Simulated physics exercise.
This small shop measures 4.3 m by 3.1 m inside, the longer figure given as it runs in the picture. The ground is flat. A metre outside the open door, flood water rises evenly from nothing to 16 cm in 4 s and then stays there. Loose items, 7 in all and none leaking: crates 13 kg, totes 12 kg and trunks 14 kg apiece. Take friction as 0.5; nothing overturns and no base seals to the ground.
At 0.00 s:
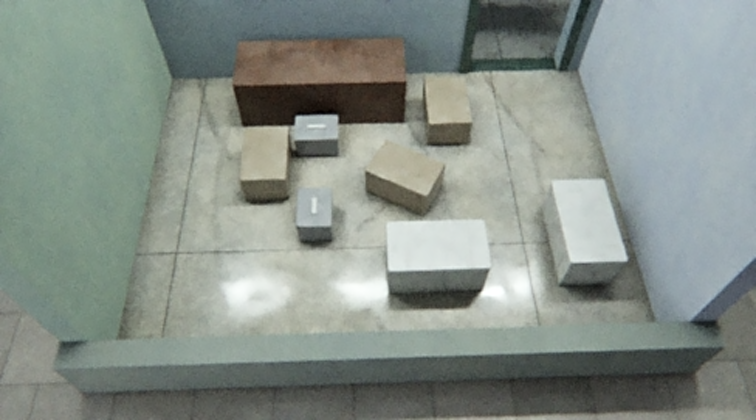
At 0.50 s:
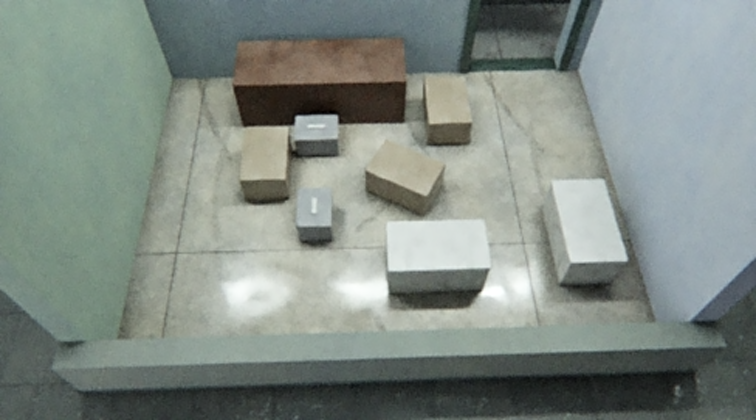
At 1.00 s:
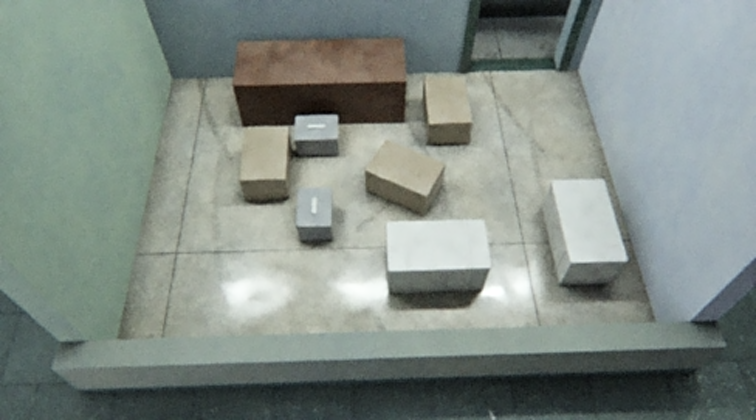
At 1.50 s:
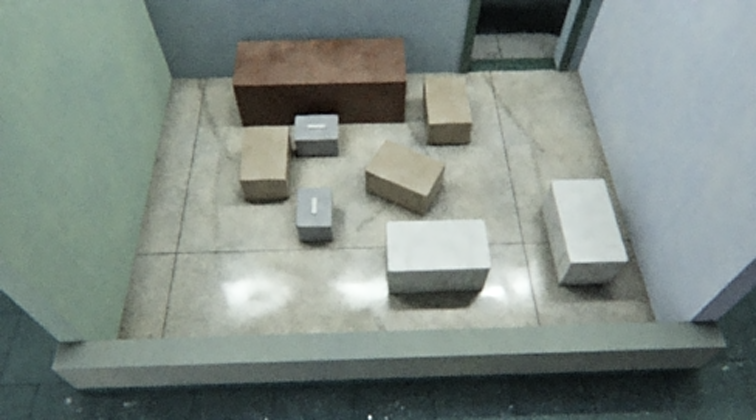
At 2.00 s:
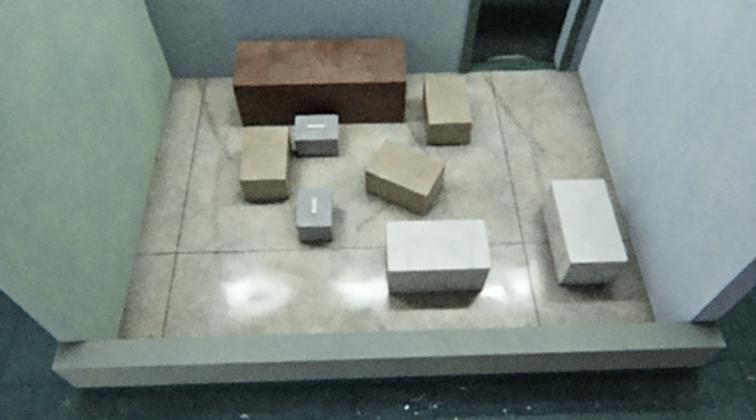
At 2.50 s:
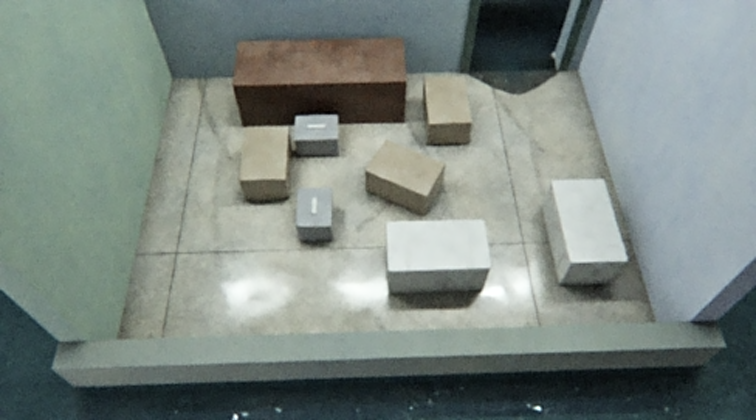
Dark water gathers outside the walls, then edges through the doorway while the boxes stay still.
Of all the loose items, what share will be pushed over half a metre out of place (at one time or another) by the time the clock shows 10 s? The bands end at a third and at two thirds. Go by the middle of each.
Share: Less than a third.
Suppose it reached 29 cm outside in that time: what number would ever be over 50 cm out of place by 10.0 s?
Then 3.
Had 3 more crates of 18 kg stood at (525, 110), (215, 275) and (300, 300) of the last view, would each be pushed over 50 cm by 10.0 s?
In turn: Past it, short of it, under.
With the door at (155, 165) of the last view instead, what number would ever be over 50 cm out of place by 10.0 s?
In that case 3 of them.
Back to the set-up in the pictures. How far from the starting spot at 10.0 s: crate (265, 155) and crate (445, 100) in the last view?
In that order: 0 cm, 0 cm.
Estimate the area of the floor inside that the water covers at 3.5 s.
Some 1.5 m2.
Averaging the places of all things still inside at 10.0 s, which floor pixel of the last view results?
Near (324, 204).
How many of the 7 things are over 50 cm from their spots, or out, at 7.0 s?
0 of them.
After 3.5 s 0 of 7 are over 50 cm from their spots; 0 afloat.
After 4.5 s 0 of 7 are over 50 cm from their spots; 0 afloat.
After 7.0 s 0 of 7 are over 50 cm from their spots; 1 afloat.
After 10.0 s 2 of 7 are over 50 cm from their spots, and 2 have been at some point; 2 afloat.
